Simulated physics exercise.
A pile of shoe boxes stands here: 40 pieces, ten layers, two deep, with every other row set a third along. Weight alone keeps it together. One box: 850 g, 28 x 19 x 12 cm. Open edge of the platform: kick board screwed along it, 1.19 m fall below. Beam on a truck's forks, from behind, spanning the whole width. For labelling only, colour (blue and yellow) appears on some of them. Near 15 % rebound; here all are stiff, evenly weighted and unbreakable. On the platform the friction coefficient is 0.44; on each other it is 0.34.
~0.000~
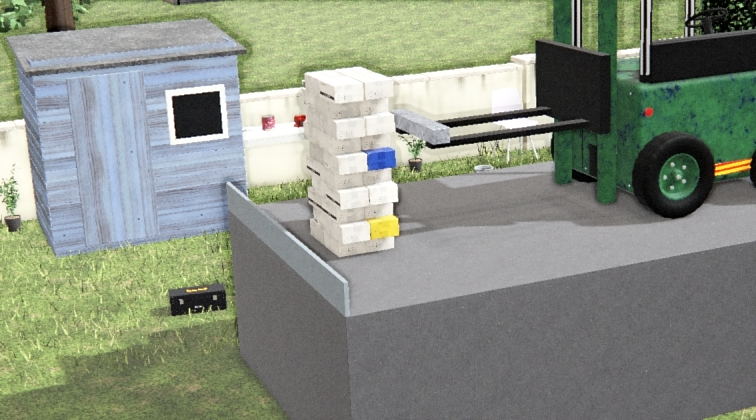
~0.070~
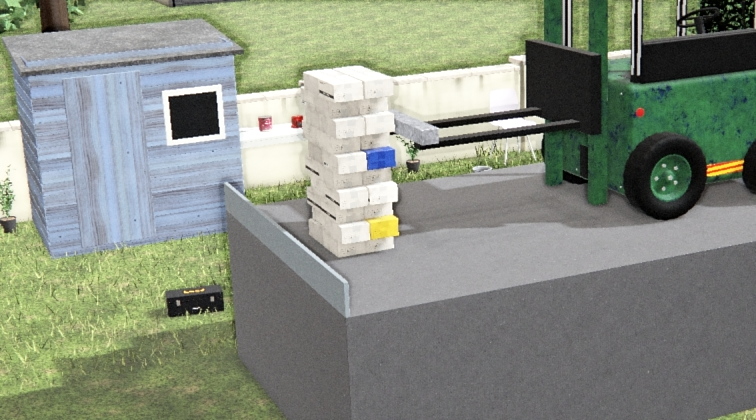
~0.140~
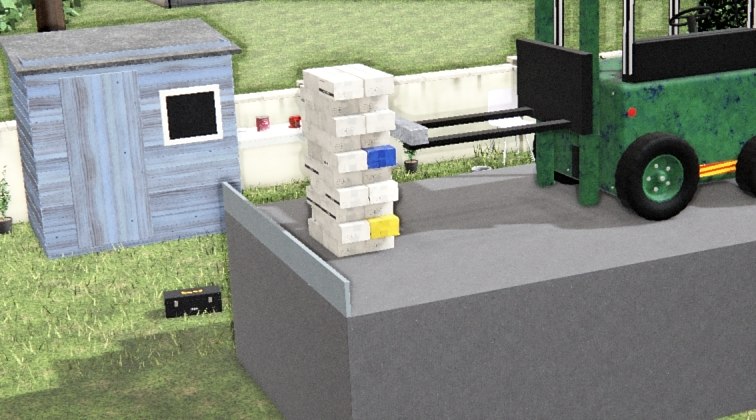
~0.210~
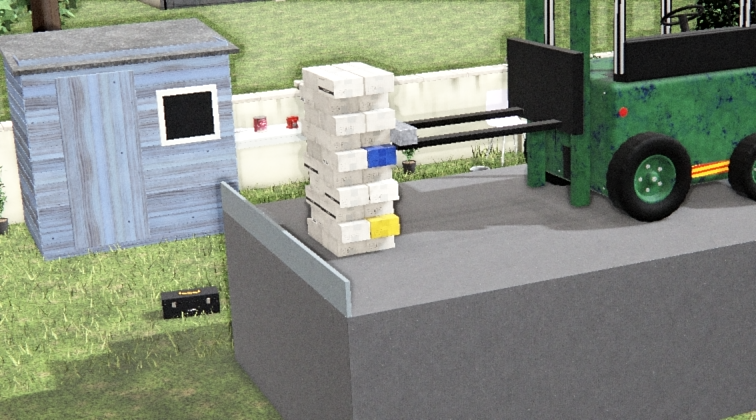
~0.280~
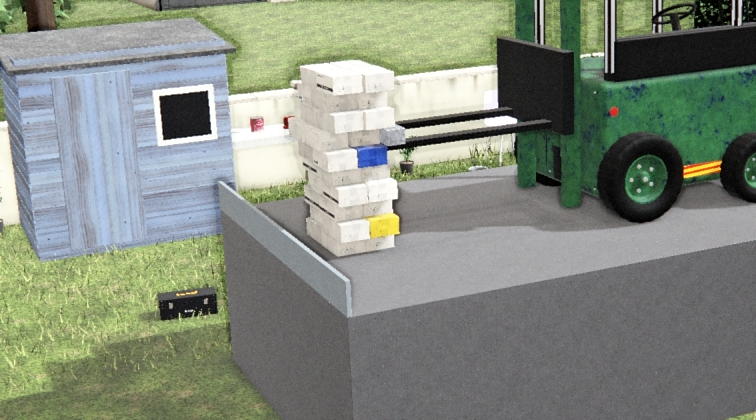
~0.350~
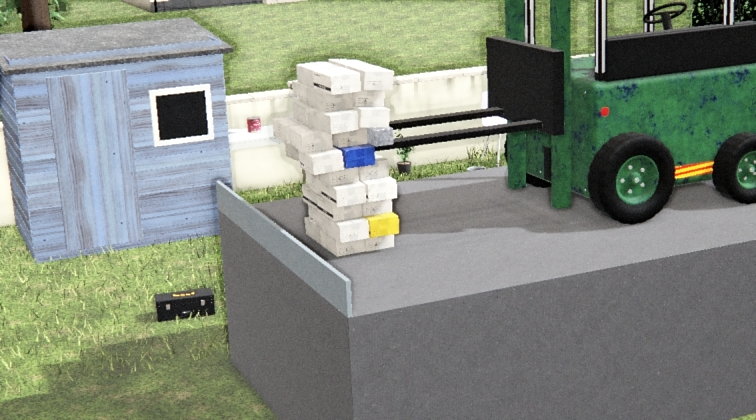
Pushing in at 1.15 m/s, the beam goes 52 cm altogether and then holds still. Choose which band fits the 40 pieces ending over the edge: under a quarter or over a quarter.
Upwards of a quarter.
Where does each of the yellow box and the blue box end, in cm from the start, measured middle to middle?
Result: Yellow at 0 cm, blue at 235 cm.
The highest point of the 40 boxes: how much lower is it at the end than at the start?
I make it close to 26 cm.
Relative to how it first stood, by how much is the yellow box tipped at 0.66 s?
I'd put it at roughly 0 degrees away from its starting angle.
Around 0.66 s, none of the 40 boxes over the edge, 31 disturbed; blue box tipped 8°.
Around 1.20 s, 16 of the 40 boxes over the edge; blue box tipped 73°, 1.39 m lower.
Finally (2.0 s), 17 of the 40 boxes over the edge; blue box upside down; yellow box unmoved. That is 42 per cent. Seen by the last camera, middles, yellow box near (376, 222).
